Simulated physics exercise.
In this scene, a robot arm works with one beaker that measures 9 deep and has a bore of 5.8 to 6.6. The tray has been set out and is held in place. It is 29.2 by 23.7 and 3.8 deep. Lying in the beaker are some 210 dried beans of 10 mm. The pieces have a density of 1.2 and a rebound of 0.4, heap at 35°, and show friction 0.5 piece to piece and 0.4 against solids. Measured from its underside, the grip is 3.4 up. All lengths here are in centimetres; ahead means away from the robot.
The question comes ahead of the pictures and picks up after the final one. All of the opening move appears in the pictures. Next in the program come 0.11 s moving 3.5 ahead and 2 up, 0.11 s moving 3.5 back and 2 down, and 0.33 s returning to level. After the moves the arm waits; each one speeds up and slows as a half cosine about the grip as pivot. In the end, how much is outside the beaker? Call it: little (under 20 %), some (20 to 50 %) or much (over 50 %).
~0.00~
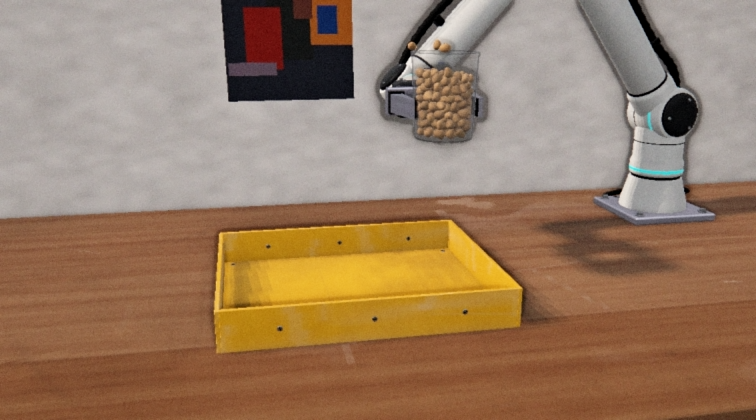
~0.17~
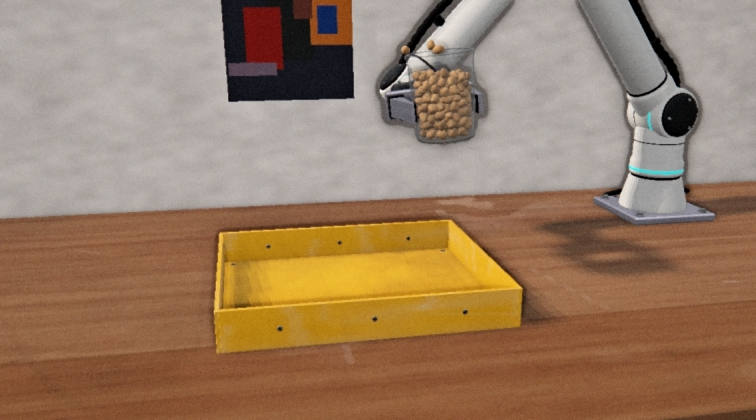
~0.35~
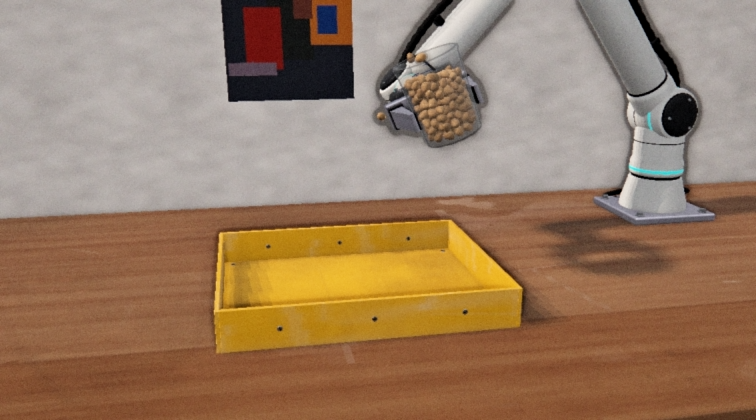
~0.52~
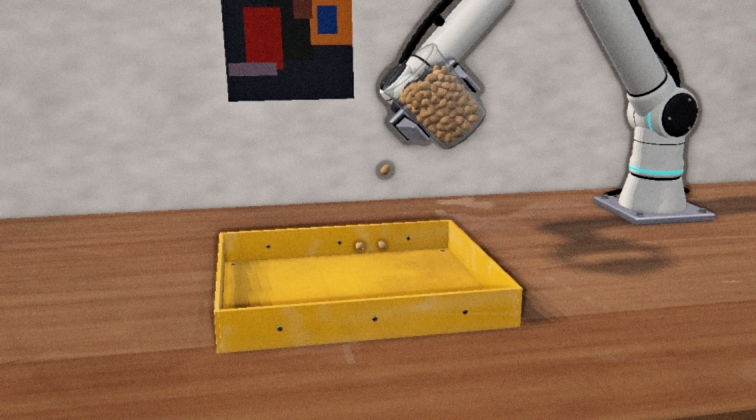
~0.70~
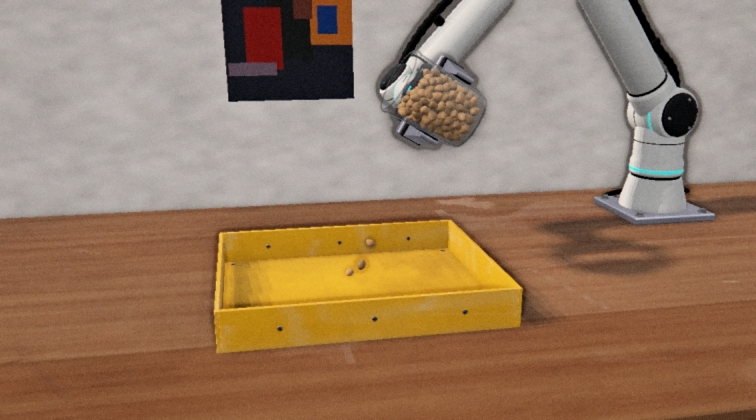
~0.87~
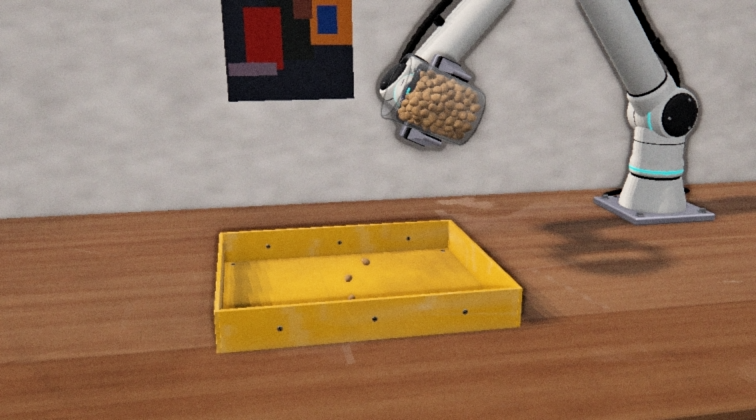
Some - 20 to 50 %.
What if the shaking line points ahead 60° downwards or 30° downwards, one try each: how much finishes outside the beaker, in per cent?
Near 0 and 5 percent respectively.
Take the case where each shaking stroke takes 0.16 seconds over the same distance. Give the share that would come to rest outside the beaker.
About 10 per cent in that case.
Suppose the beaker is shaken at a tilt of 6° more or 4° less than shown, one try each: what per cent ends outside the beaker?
It would be around 45 and 30 per cent.
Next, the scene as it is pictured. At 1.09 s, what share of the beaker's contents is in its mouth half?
Something like 75 percent sits in that half.
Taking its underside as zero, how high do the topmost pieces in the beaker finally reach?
The top sits some 6.5 cm up.
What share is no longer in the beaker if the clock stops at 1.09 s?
Roughly 15 per cent by then.
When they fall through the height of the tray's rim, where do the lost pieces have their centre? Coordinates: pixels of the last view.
Around (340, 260).
After 1.09 s, tilted 66° forward, highest piece 24 above the table; 171 in the beaker, 3 in the tray, 32 in flight or on a rim.
After 1.31 s, tilted 17° forward, highest piece 26 above the table; 140 in the beaker, 65 in the tray, 1 in flight or on a rim.
After 1.62 s, level, highest piece 24 above the table; 139 in the beaker, 67 in the tray.
After 2.67 s, level, highest piece 24 above the table; 139 in the beaker, 67 in the tray.
At rest, 139 in the beaker, 67 in the tray. That is 33 % outside the beaker.
